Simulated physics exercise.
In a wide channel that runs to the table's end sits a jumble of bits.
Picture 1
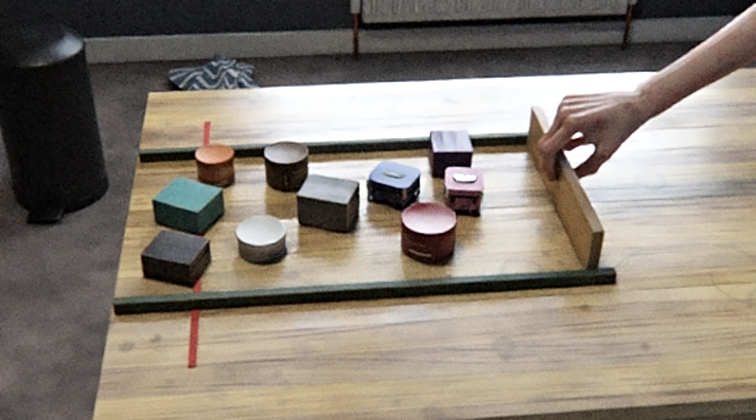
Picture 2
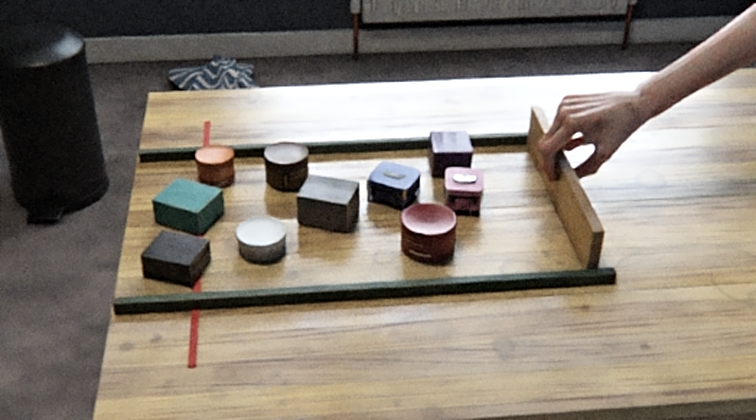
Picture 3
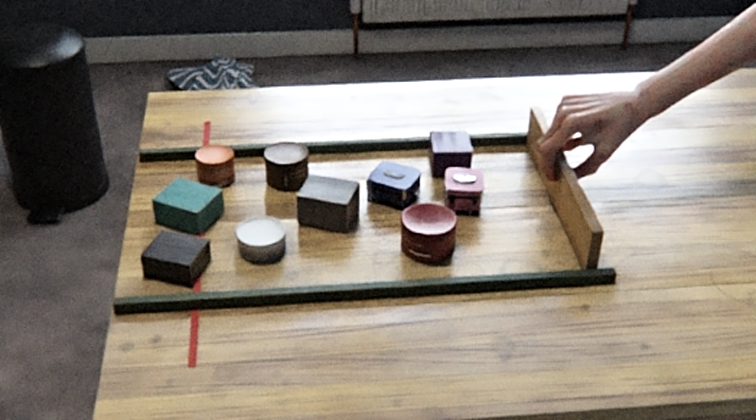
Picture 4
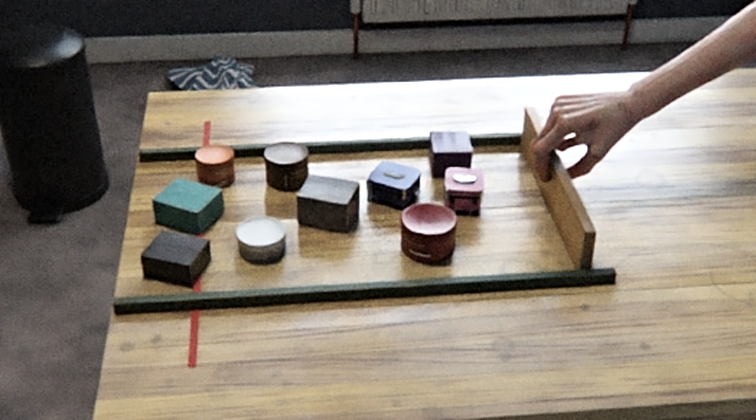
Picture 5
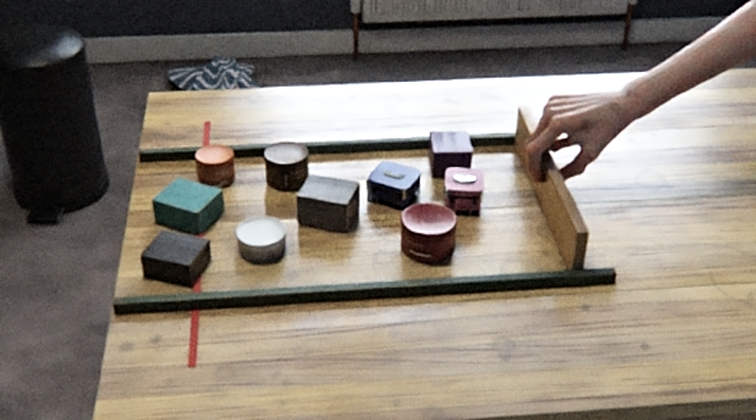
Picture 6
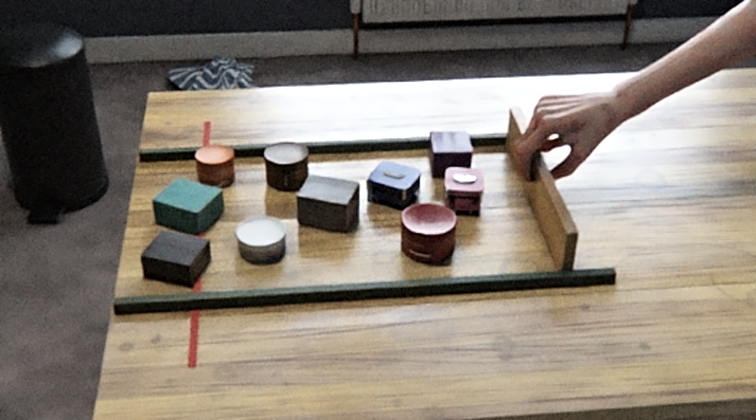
The clip opens on small boxes and round tubs scattered between two dark green rails on a wooden table, with a hand gripping an upright board at the right. The hand then slides the board slightly left, toward the pieces, which all stay where they are.
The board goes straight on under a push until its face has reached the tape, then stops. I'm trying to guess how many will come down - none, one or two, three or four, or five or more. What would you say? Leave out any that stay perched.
I predict exactly three or four will slip off.
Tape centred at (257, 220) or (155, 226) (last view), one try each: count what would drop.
On the floor, 0 then 7.
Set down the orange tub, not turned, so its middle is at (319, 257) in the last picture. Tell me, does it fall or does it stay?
From that start, the object then is safe.
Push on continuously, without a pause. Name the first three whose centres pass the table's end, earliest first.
Those would be the black block, the turquoise block and the orange tub, in that order.
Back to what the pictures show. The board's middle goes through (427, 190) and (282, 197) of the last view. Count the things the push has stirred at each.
So 4, and at the other place 10.
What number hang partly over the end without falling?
My count gives 3.
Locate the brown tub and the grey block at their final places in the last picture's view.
You'll find the first one at (142, 161) and the second at (133, 219).
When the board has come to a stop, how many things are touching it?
It touches 3.
Soon after, none off yet; black block at rest near (176, 257); turquoise block at rest near (189, 206); orange tub at rest near (216, 166).
In the end, the number that fall off is three or four; gone, white pot, orange tub, turquoise block and black block.
